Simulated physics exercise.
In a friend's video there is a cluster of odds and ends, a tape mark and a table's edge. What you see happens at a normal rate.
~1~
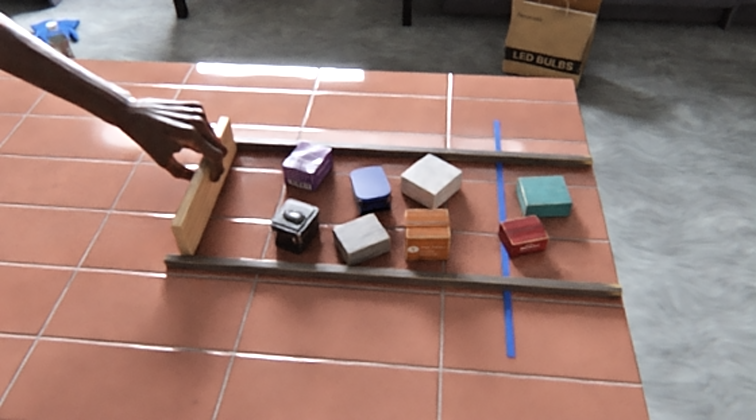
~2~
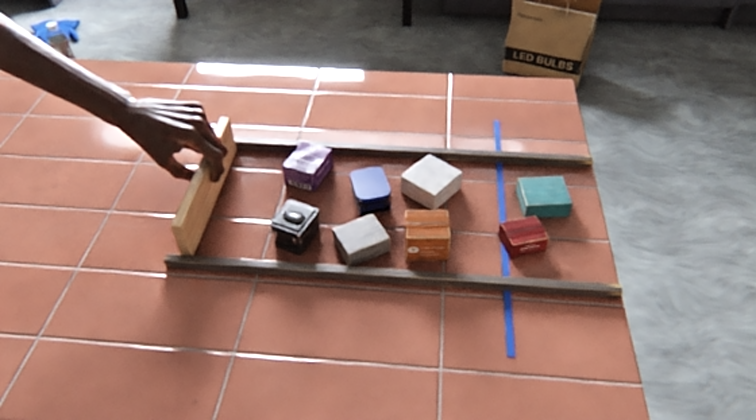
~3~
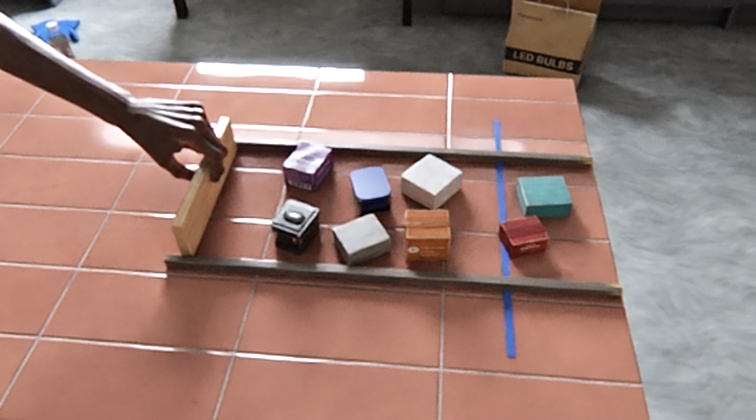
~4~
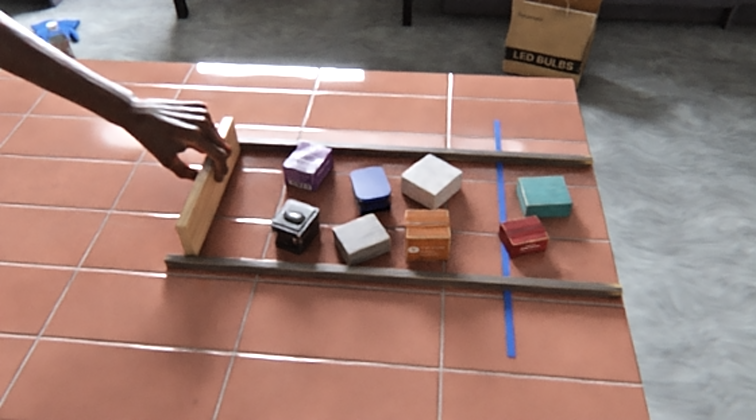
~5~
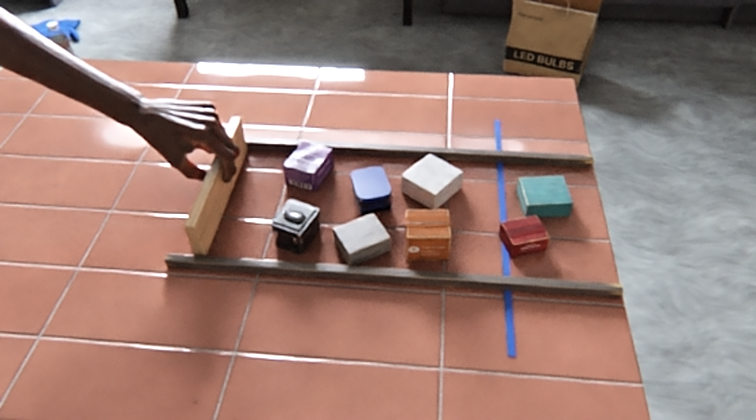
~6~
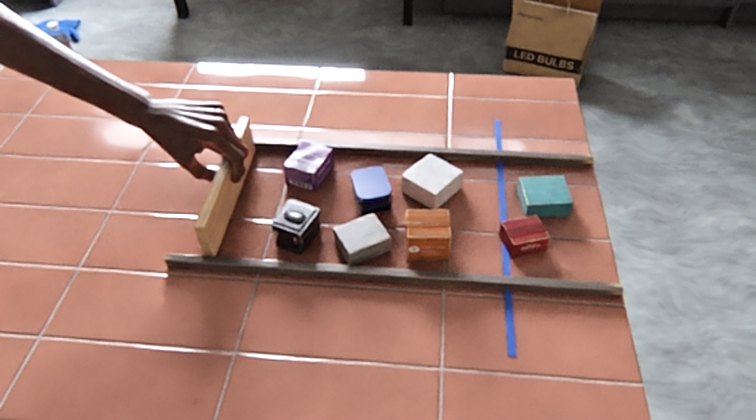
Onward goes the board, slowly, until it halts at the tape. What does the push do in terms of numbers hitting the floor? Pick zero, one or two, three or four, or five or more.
It sends one or two to the floor.
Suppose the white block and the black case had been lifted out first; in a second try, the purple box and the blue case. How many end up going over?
Going first to second: 0 and 1.
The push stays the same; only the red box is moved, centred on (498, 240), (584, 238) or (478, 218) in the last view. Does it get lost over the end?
Place by place: It is pushed off, it is pushed off, it is safe.
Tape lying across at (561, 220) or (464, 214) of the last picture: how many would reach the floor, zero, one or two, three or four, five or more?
Place by place, the count is more than four and then no fall at all.
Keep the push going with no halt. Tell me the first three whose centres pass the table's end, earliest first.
Going earliest first, it's the red box, next the turquoise block, and after that the orange box.
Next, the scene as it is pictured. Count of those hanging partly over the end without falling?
The overhang total is 1.
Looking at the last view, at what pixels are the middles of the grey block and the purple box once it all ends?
In the last picture the grey block sits at (569, 264) while the purple box sits at (519, 168).
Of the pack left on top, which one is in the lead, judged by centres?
Nearest at the end: The orange box.
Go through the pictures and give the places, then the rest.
The first picture shows turquoise block (544, 197); red box (523, 236); white block (431, 182); board (207, 183); tape (502, 217).
The second picture shows red box (523, 237); purple box (308, 166).
The third picture shows white block (431, 182); black case (296, 227).
The fourth picture shows turquoise block (544, 197); board (211, 183).
The fifth picture shows red box (524, 236); grey block (362, 240).
The sixth picture shows turquoise block (544, 197); red box (524, 236); white block (432, 182); board (228, 184); tape (503, 217).
Soon after, none off yet; turquoise block at rest near (544, 197); red box at rest near (524, 236); white block at rest near (432, 182).
Then, none off yet; turquoise block at rest near (544, 197); red box moving near (531, 237); white block moved about its own width near (467, 184).
Further on, none off yet; turquoise block moved about its own width near (582, 199); red box moved well along near (610, 244); white block moved well along near (529, 183).
At rest, the number that fall off is one or two; fallen, red box and turquoise block.
